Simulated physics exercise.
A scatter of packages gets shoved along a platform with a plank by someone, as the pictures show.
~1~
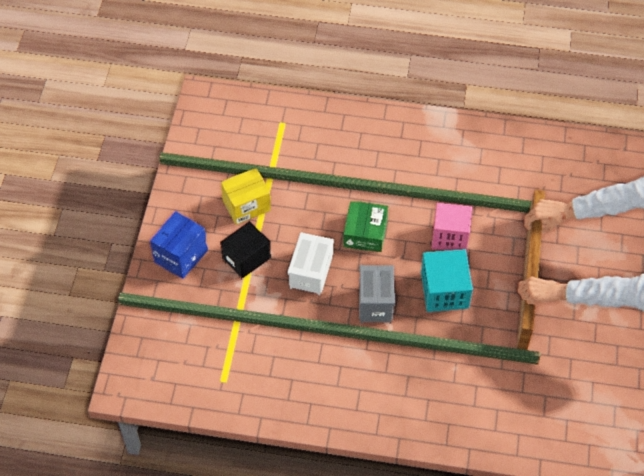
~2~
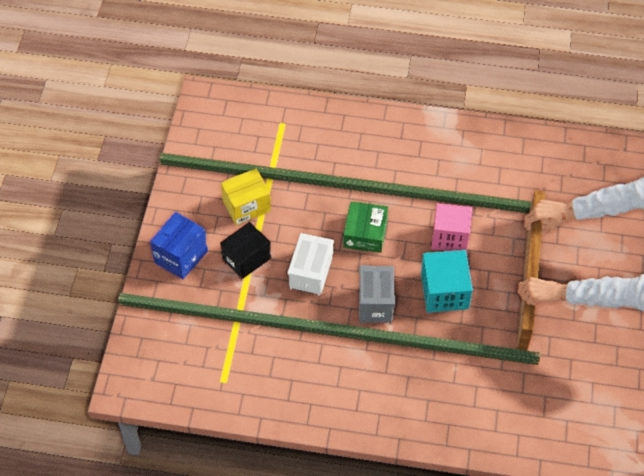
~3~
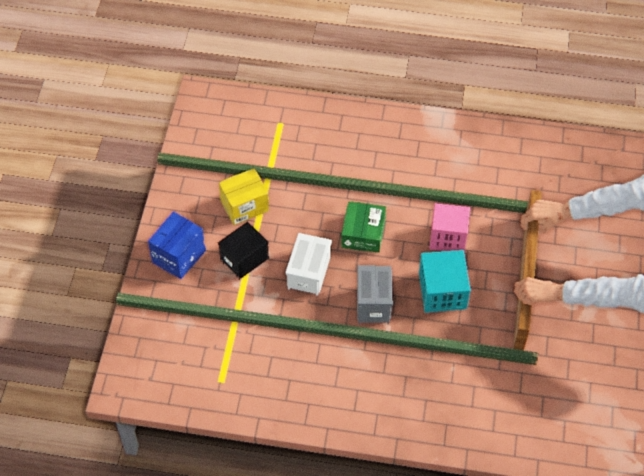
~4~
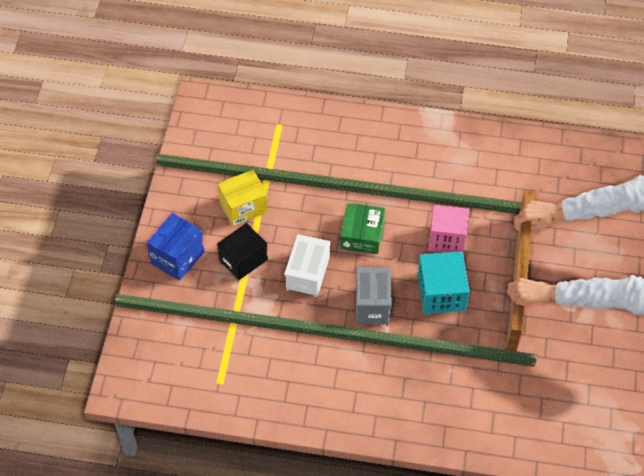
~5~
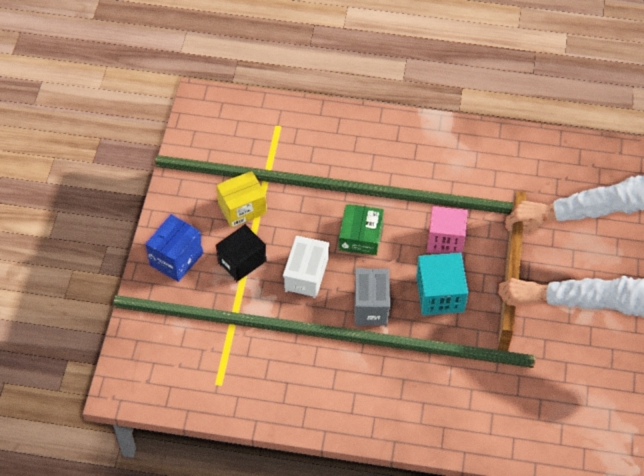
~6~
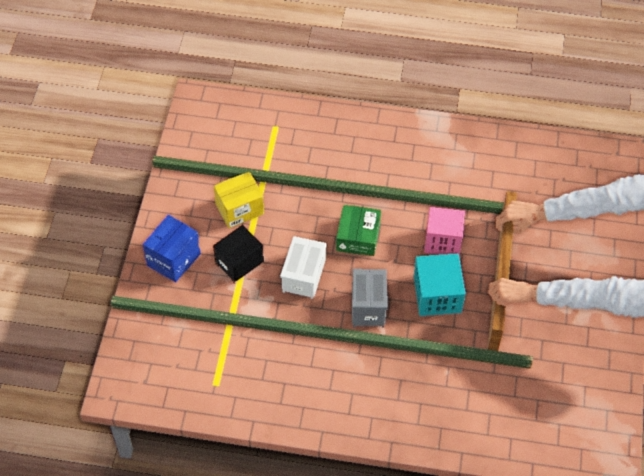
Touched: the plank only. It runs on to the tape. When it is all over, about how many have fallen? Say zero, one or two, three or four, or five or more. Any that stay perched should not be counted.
When it is all over, the number fallen is one or two.
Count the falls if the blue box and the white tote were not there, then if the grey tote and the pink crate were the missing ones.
Tally of falls: 0 for the first try, 1 for the second.
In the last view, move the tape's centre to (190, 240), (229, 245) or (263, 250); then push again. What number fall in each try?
So, reaching the ground: 3, then 1, then 0.
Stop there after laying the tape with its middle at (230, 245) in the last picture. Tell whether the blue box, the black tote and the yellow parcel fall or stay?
First, the blue box takes the fall; next, the black tote is safe; last, the yellow parcel is safe.
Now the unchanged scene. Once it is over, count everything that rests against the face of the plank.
The answer is 3.
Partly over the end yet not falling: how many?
The figure is 0.
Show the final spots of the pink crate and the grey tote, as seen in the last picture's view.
Pink crate at (238, 204), grey tote at (213, 290).
A little later, none off yet; blue box at rest near (172, 249); yellow parcel at rest near (239, 200); black tote at rest near (239, 254).
Next, none off yet; blue box shifted a little near (162, 246); yellow parcel shifted about its own width near (206, 194); black tote shifted about its own width near (197, 254).
When it is over, the number that fall off is one or two; down, blue box.
